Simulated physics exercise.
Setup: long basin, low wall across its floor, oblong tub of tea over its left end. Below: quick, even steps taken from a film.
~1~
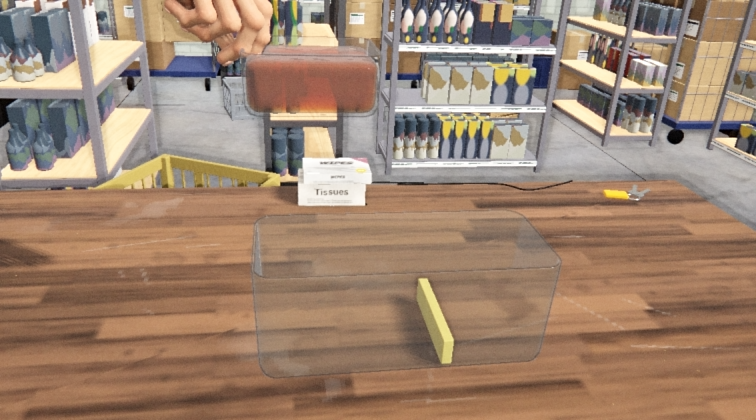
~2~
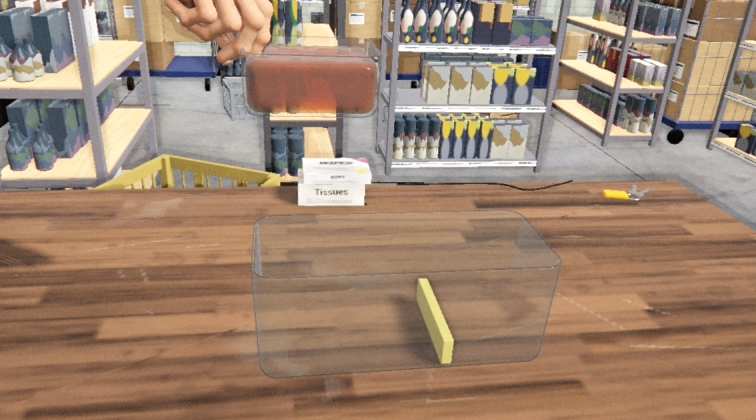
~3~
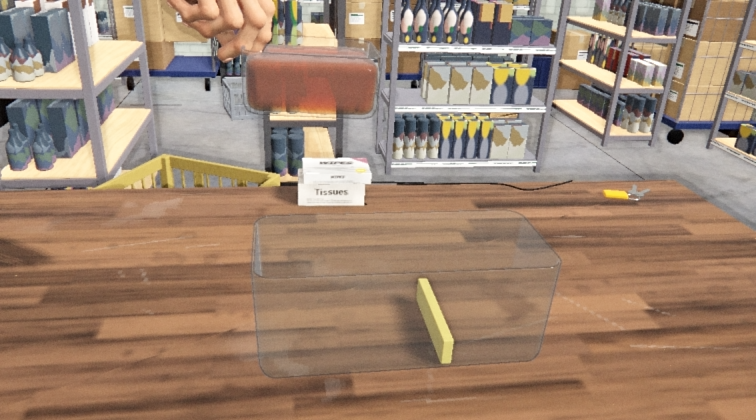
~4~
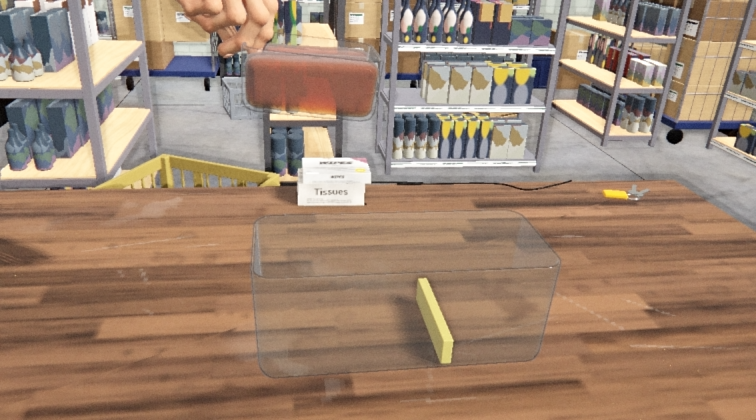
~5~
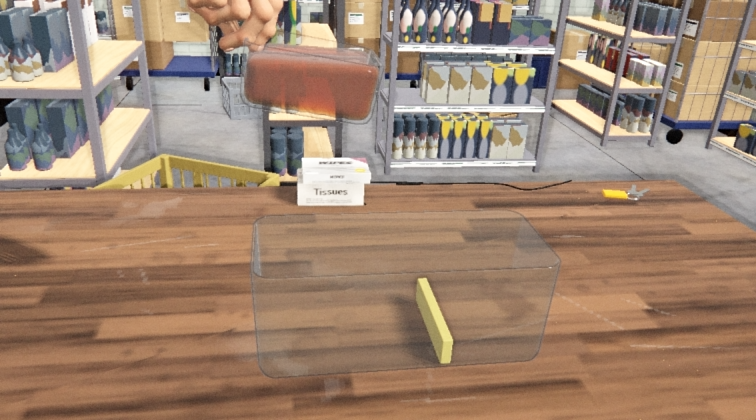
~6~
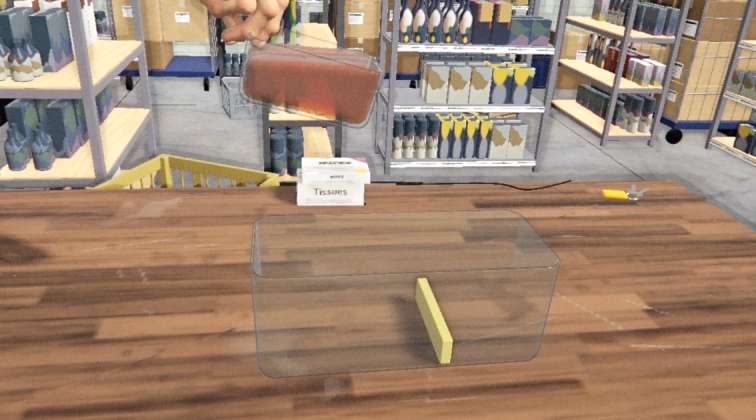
Small tub of reddish-brown tea, held by a hand, tilting gradually rightward above the left end of a clear, low-walled basin.
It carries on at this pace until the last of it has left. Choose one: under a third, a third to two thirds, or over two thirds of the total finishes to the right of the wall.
A third to two thirds finishes to the right of the wall.
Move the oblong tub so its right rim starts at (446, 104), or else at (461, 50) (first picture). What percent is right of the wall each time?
You'd get 70 percent from the first and 65 percent from the second.
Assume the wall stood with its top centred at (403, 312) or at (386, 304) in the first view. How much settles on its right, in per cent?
70 per cent first, then 75 per cent.
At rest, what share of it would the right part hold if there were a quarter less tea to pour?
Roughly 25 in a hundred.
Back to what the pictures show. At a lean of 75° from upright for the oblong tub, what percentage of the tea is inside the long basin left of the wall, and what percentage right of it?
Some 10 per cent left and 10 right.
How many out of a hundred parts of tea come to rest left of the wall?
Roughly 45 %.
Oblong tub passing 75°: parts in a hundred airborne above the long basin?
50 in a hundred.
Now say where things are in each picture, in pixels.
It leans 0°; its right rim is at (375, 49); the tea meets the walls at (246, 53) and (372, 55); the long basin's rim runs from (254, 246) to (540, 237); the wall's top is at (435, 308), in the first picture.
It leans 1°; its right rim is at (375, 50); the tea meets the walls at (246, 52) and (372, 56), in the second picture.
It leans 2°; its right rim is at (376, 52); the tea meets the walls at (247, 52) and (371, 57), in the third picture.
It leans 5°; its right rim is at (376, 55); the tea meets the walls at (248, 52) and (373, 57), in the fourth picture.
It leans 9°; its right rim is at (377, 60); the tea meets the walls at (248, 52) and (374, 58), in the fifth picture.
It leans 14°; its right rim is at (377, 66); the tea meets the walls at (248, 52) and (376, 60), in the sixth picture.
A moment on, the oblong tub is tipped on its side and 29 per cent is still to pour, 10 is left of the wall and 11 right of it.
Next, the oblong tub is tipped right over and 4 per cent is still to pour, 38 is left of the wall and 50 right of it.
Then the oblong tub is tipped right over and 0 per cent is still to pour, 48 is left of the wall and 50 right of it.
Later the oblong tub is tipped right over and 0 per cent is still to pour, 47 is left of the wall and 50 right of it.
In the end 47 per cent lies left of the wall, 50 right of it and 3 outside.
